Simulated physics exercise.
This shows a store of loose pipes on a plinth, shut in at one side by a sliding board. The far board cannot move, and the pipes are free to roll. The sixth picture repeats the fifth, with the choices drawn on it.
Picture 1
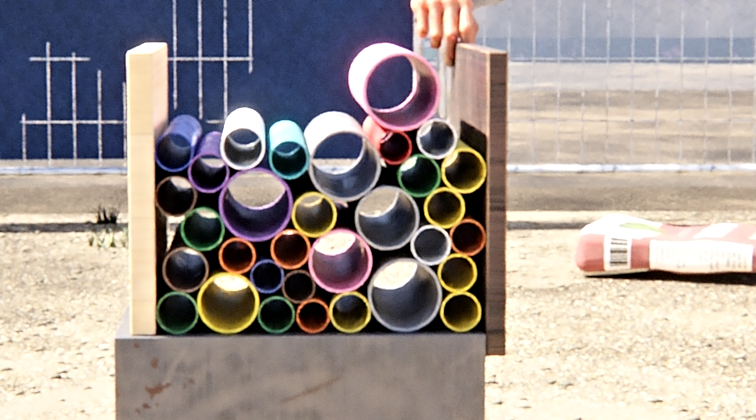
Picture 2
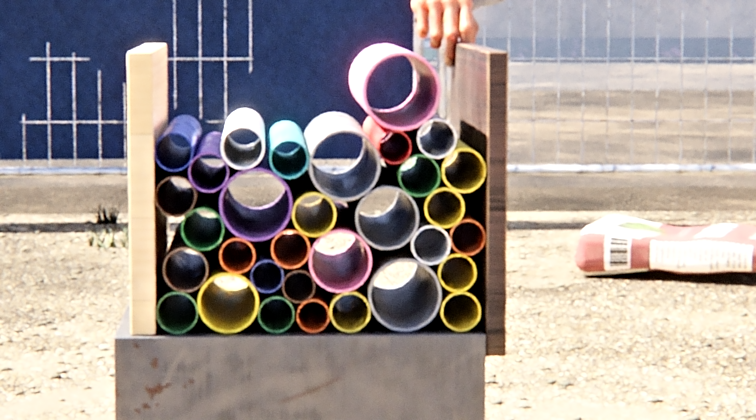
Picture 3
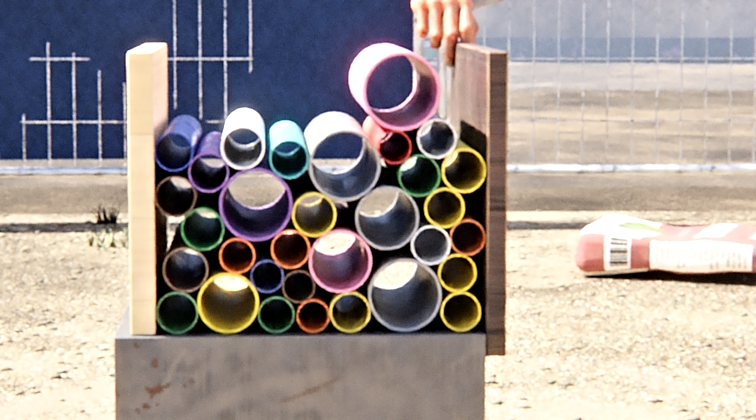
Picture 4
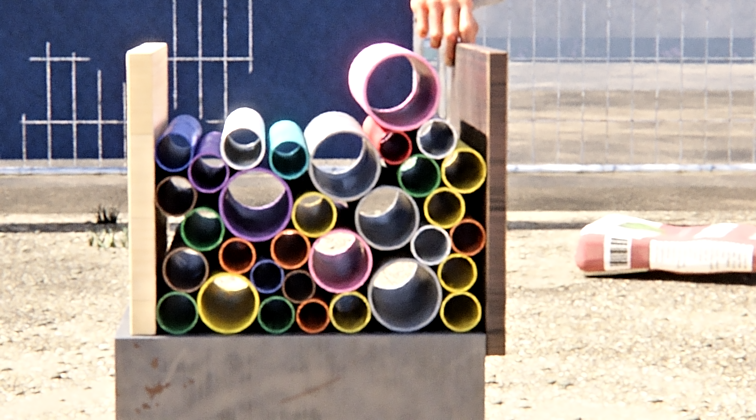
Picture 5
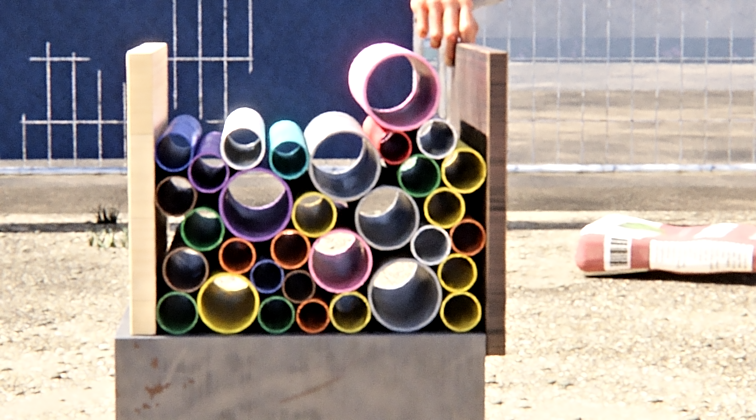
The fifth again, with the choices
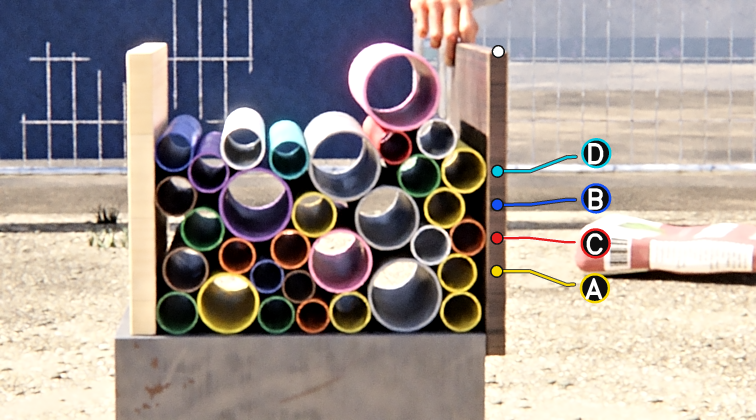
On a plinth outdoors, loose pipes of many colours and sizes lie stacked between two upright boards, with a large pink one on top. A hand stays at the top of the right board, and nothing visibly moves.
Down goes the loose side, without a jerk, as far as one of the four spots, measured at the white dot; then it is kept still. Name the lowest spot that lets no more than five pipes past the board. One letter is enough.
The last mark within the limit is C.
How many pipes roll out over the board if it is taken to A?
The count is seven.
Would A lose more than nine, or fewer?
Fewer than nine.
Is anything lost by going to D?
No.
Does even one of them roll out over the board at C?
At C: Yes.
On the marked copy, A at (497, 271); B at (497, 205); C at (497, 238); D at (497, 171); the white dot at (498, 52).
Following C. Soon after the start, top of the board (487, 136).
Later, top of the board (486, 230).
In the end, top of the board (486, 237), three out over the board.
As for the rest, A more than five out over the board; B none out over the board; D none out over the board.
